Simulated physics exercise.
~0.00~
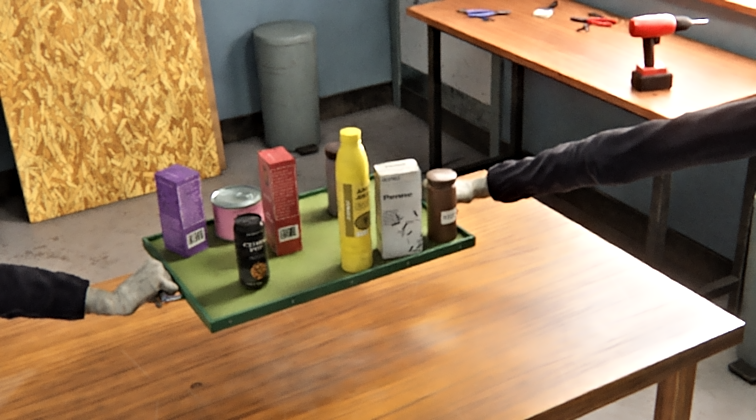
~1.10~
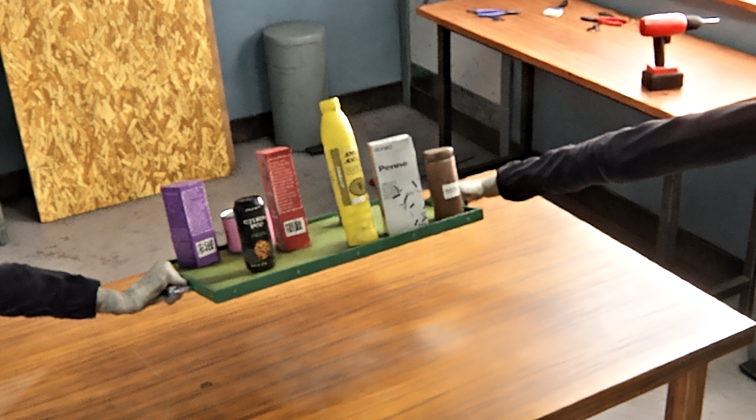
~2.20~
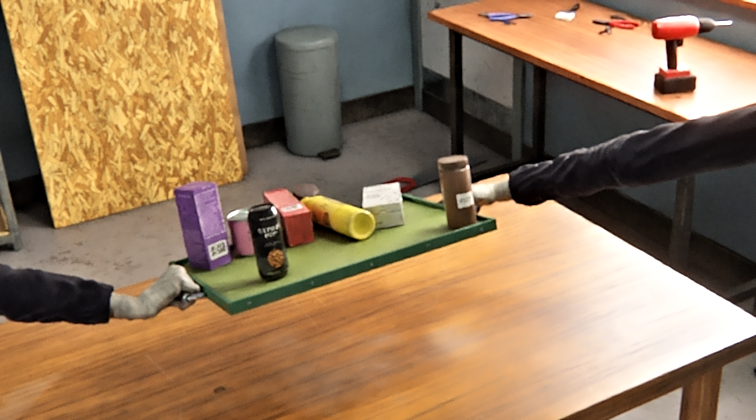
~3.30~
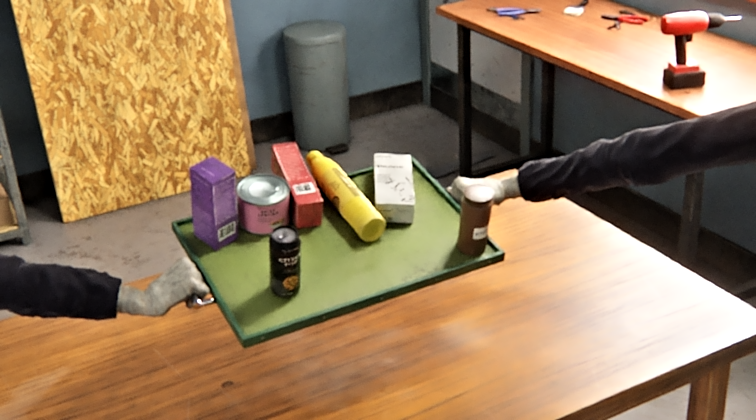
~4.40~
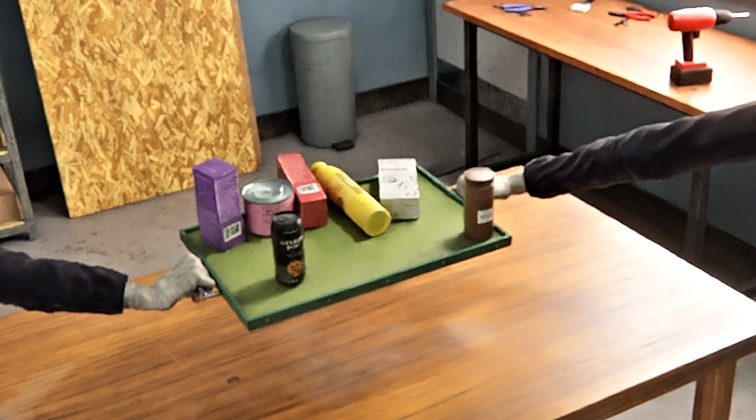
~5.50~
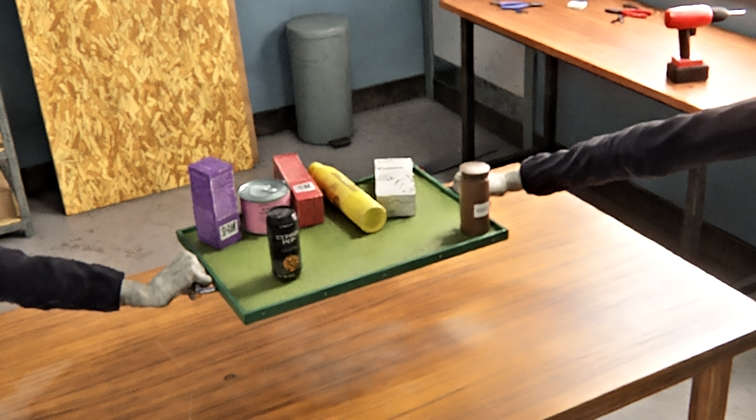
The clip opens with two gloved hands holding a green tray of upright containers above a wooden table, a jar standing behind the yellow bottle. The hands tip the tray so its far edge drops, and the yellow bottle, white packet and red carton topple over, while the jar behind them goes off the tray. The tray then tilts the other way, near edge down, with the fallen pieces still lying on it. Finally the hands bring it back to level, and the purple carton, pink tub, black can and brown jar remain standing beside the three toppled items.
